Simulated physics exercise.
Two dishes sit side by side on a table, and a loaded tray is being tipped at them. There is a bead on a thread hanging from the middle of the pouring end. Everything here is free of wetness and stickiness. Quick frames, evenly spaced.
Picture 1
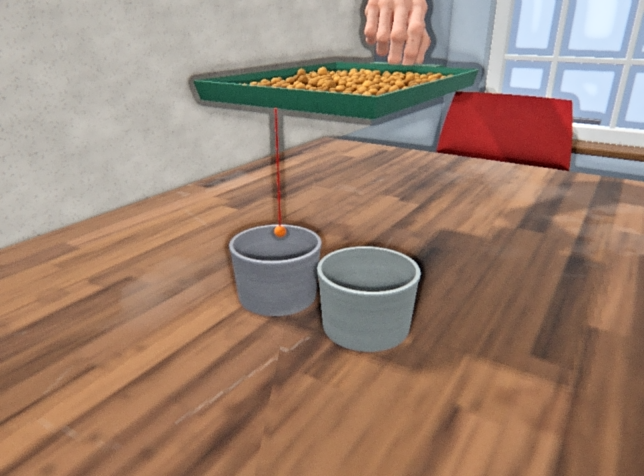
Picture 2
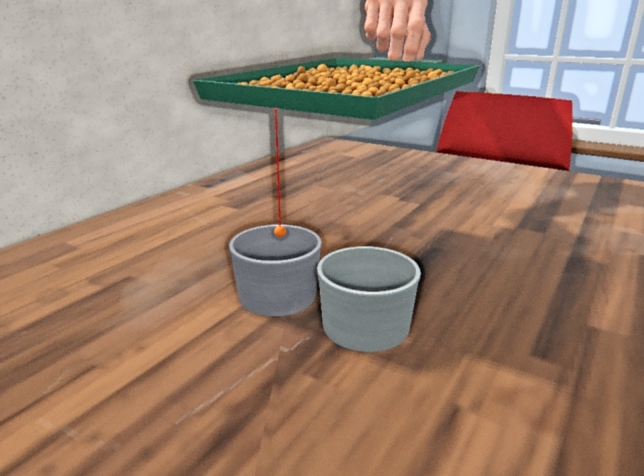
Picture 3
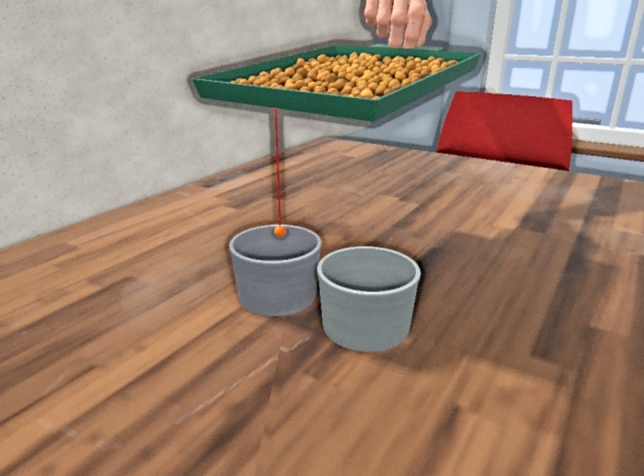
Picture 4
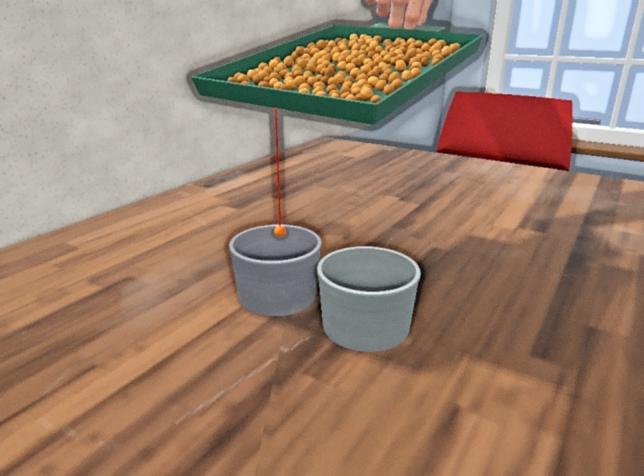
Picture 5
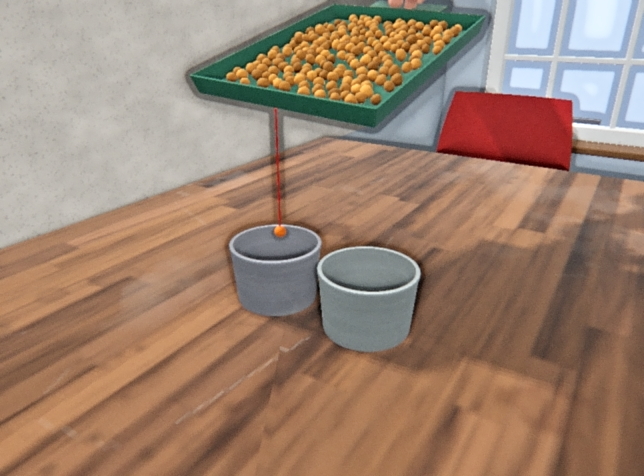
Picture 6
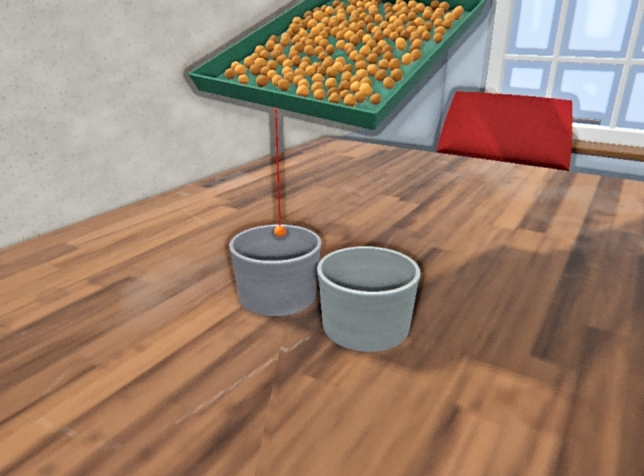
A green tray of roasted chickpeas, held by a hand at its far side, slowly tilted toward the near end, its back rising steadily, while two gray dishes and a hanging orange bead stayed still.
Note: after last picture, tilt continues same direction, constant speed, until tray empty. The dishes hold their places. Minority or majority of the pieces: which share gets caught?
I expect the catch to be short of a majority.
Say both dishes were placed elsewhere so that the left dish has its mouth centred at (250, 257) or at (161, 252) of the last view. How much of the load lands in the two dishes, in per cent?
Respectively 60 % and 40 %.
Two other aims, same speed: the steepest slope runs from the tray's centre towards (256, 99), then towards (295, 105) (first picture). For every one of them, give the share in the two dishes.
First case around 0 per cent, second case 0 per cent.
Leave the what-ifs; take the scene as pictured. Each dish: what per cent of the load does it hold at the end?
Final split: Left dish some 0 per cent, right dish some 20 per cent.
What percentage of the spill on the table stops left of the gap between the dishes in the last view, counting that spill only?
Around 80 per cent, I reckon.
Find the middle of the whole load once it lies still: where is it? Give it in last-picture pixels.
Once nothing moves, the middle sits near (284, 356).
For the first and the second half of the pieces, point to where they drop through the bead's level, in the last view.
(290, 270) for the early half, (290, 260) for the late half.
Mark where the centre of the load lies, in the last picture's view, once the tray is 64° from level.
Close to (317, 43).
Soon, tray tipped steeply; nearly all on the tray; a stray few in the air.
A while on, tray tipped past a quarter turn; nearly all on the tray; a stray few in the right dish; a stray few outside both; a stray few in the air.
Towards the end, tray tipped past a quarter turn; about a quarter in the right dish; most outside both.
Finally, tray tipped past a quarter turn; about a quarter in the right dish; none in the left dish; most outside both.
